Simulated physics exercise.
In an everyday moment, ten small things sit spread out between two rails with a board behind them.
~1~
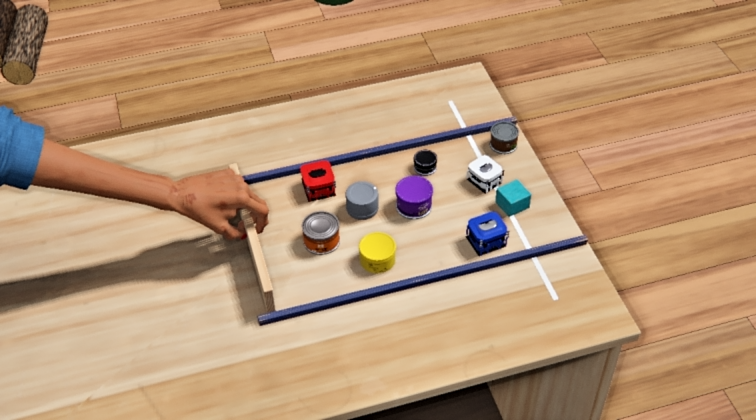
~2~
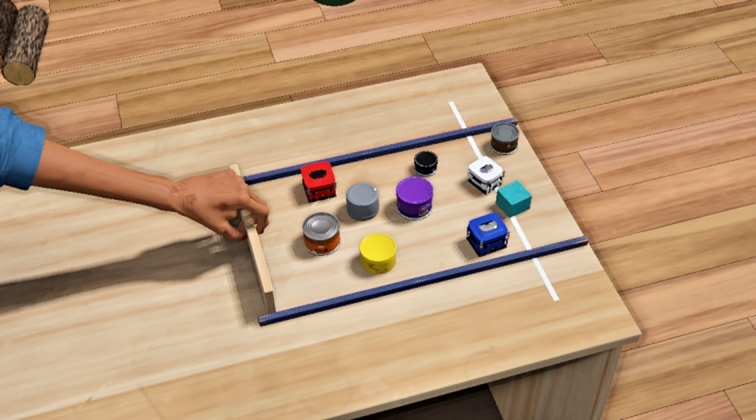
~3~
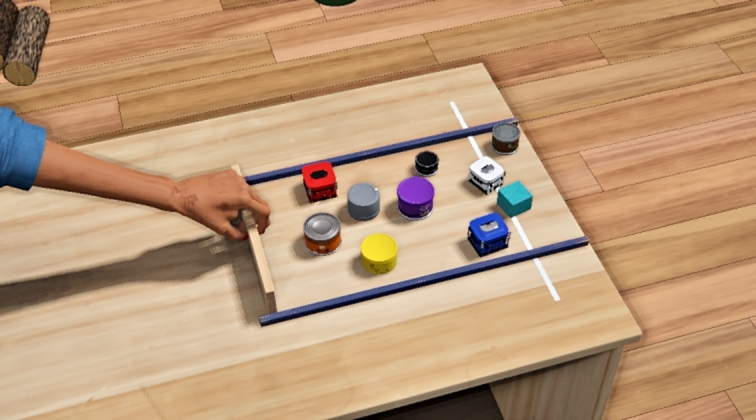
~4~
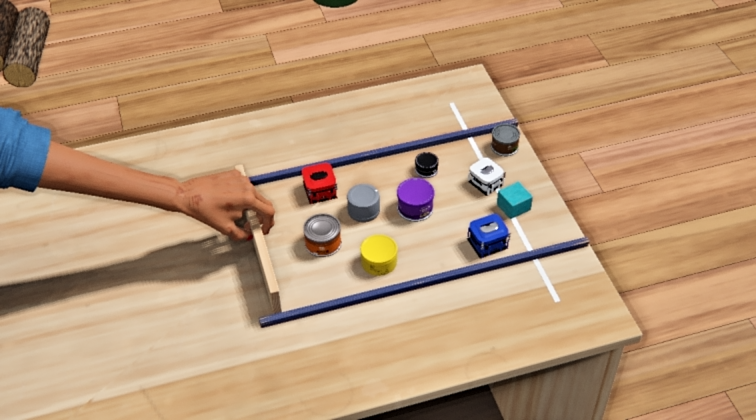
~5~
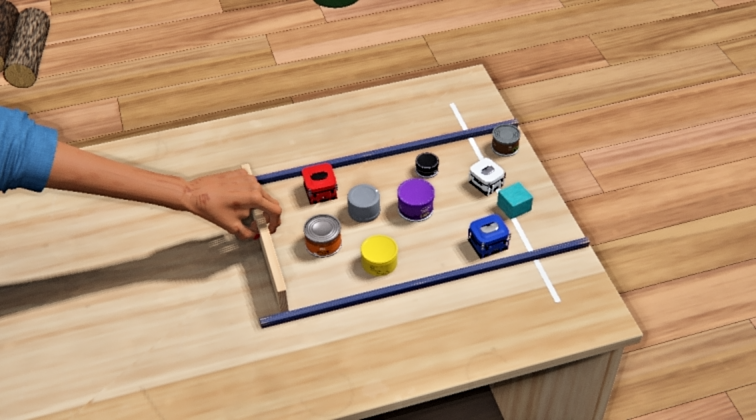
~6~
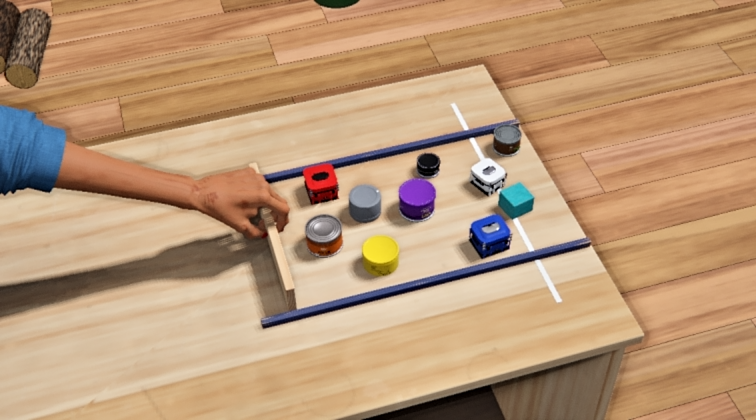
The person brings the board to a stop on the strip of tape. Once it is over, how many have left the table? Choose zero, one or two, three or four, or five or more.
One or two of them have left the table.
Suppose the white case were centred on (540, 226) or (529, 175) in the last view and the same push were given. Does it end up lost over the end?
Results in order - down; down.
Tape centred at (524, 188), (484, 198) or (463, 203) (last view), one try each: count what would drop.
Going through them in order, you'd see 6, 0 and 0.
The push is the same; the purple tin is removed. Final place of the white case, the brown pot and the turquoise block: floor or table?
White case - safe; brown pot - gone; turquoise block - safe.
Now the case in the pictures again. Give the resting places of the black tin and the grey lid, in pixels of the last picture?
The black tin comes to rest close to (519, 145), while the grey lid rests close to (508, 168).
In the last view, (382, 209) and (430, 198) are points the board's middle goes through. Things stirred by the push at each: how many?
I make it 5 at the first spot and 8 at the other.
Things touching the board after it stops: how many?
4 in contact.
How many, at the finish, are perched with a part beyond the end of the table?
I make it 3.
Early on, none off yet; brown pot at rest near (507, 140); turquoise block at rest near (516, 201); white case at rest near (488, 177).
A while later, none off yet; brown pot at rest near (507, 140); turquoise block at rest near (516, 201); white case travelled a little near (499, 174).
Finally, the number that fall off is one or two; lost, white case and brown pot.
